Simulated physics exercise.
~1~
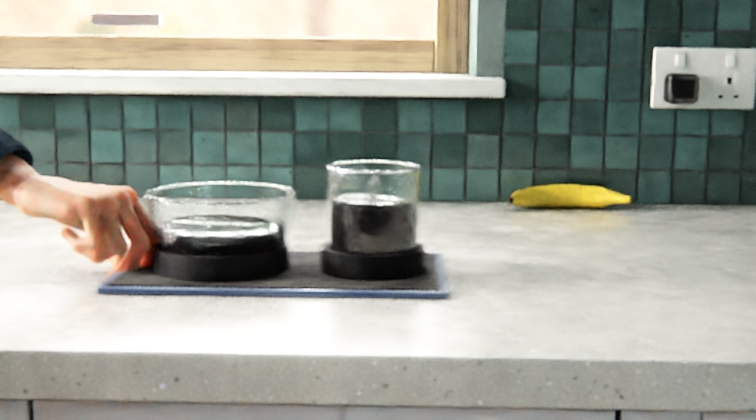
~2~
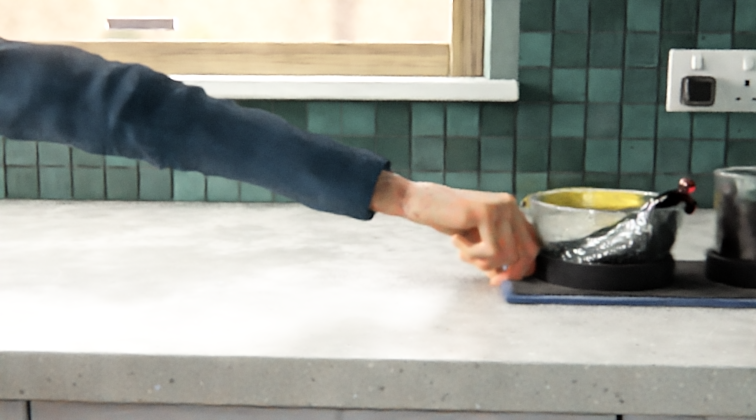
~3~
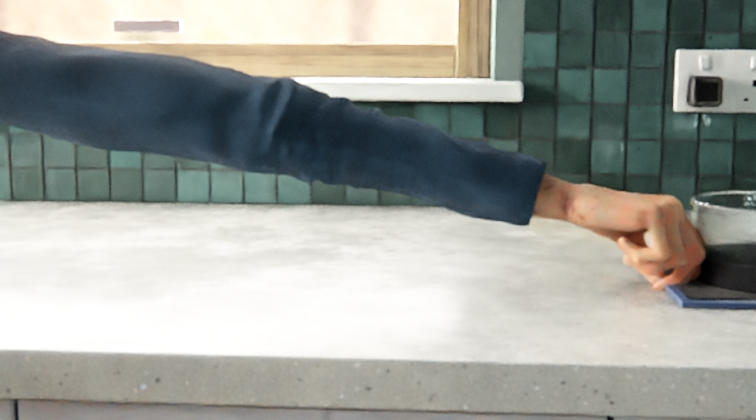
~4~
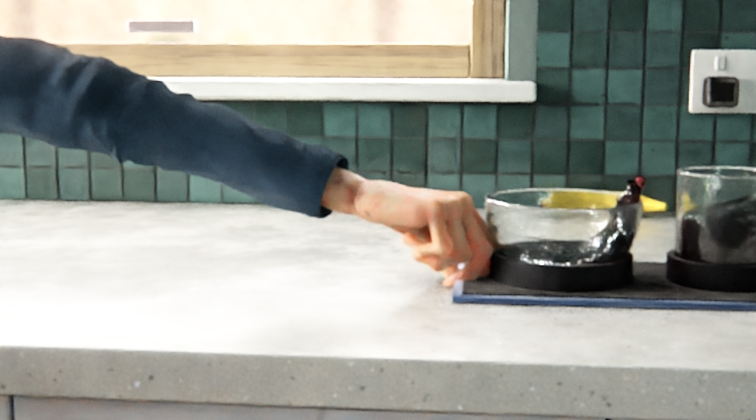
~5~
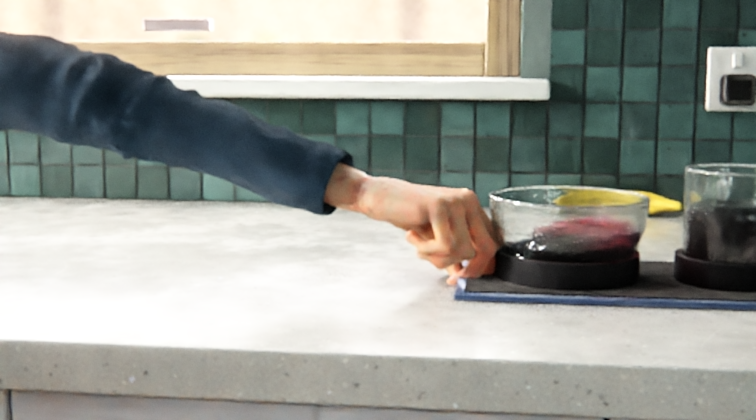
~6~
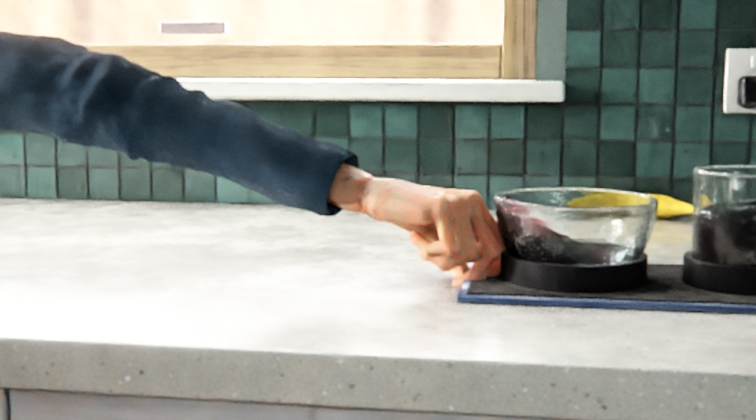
A hand slides a tray of dark drinks right, jerks it back left, and stops.
